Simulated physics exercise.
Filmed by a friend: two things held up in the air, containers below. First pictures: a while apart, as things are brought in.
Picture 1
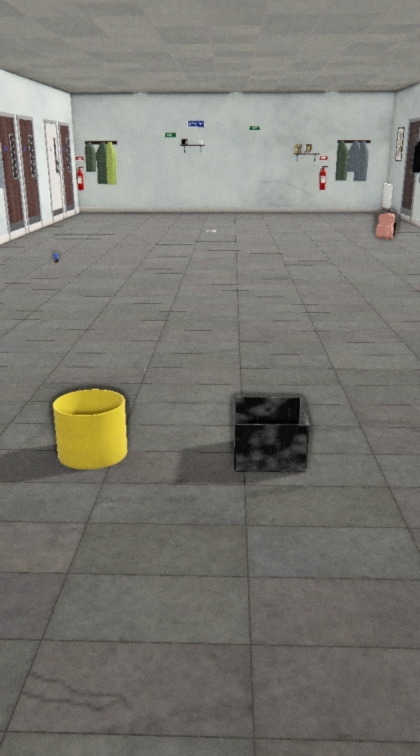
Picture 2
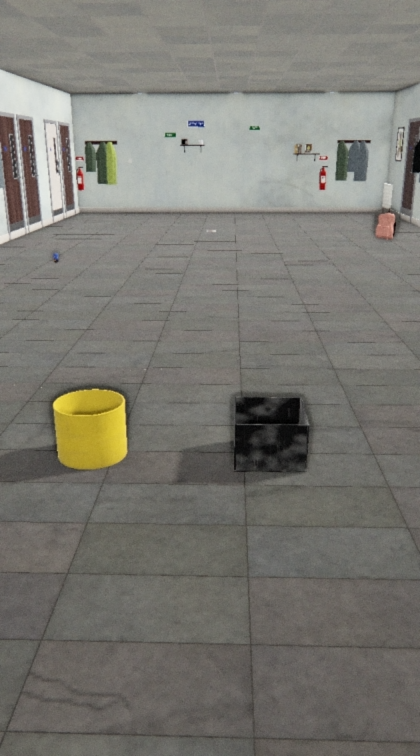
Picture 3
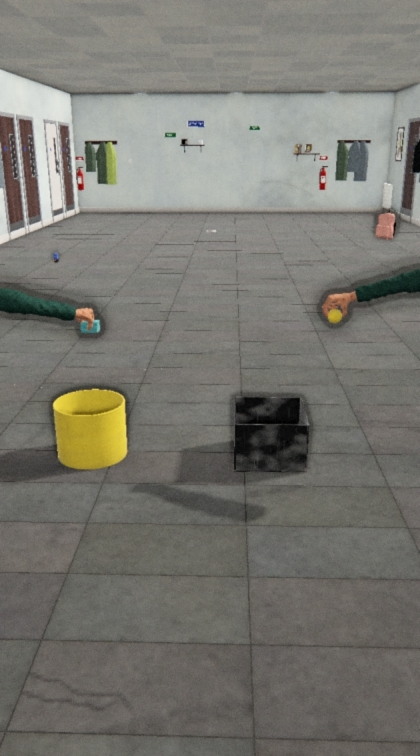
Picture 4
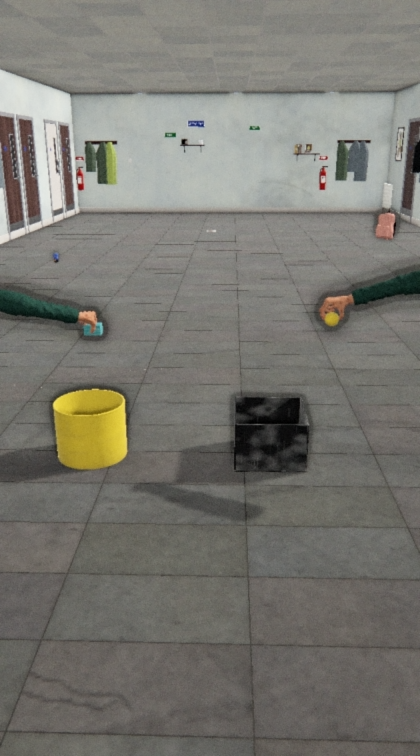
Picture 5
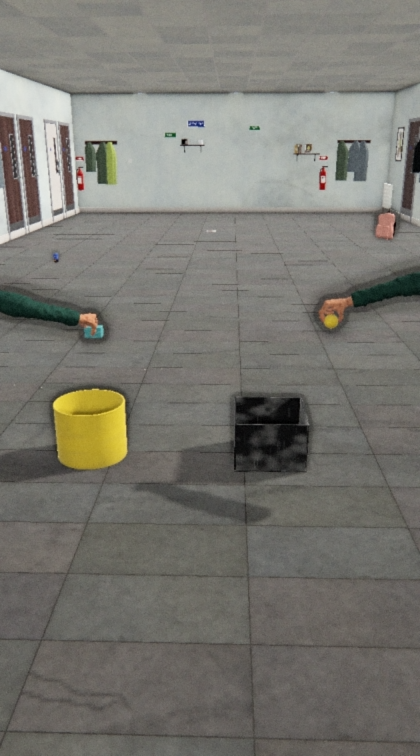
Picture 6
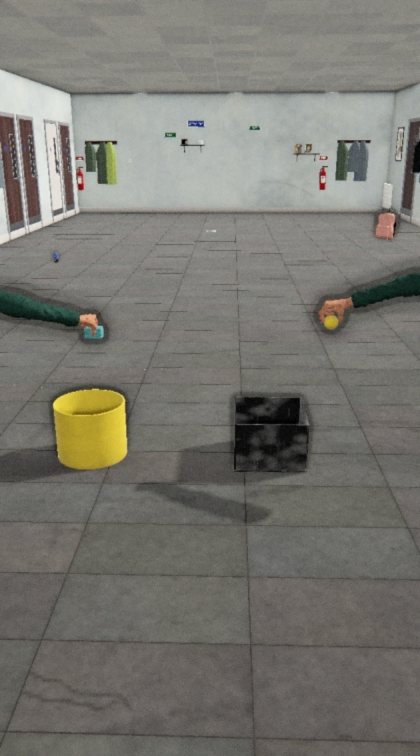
Two green-sleeved arms reached in from opposite sides of an empty tiled room, the left holding a turquoise block and the right a yellow lemon, then stayed nearly still behind a yellow bucket and black basket.
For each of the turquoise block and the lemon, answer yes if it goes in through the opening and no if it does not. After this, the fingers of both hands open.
Turquoise block: Yes, lemon: No.
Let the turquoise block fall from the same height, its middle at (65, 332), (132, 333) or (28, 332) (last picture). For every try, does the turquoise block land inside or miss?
In the first case it falls in, in the second it does not go in, in the third it does not go in.
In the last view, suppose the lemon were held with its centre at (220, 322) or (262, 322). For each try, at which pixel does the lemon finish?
Roughly (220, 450) and (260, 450).
Then, 0.26 s on from there, turquoise block on its way down near (97, 379); lemon on its way down near (328, 371).
In the end, the turquoise block drops into the container, near (102, 448); the lemon ends up outside, near (323, 451).
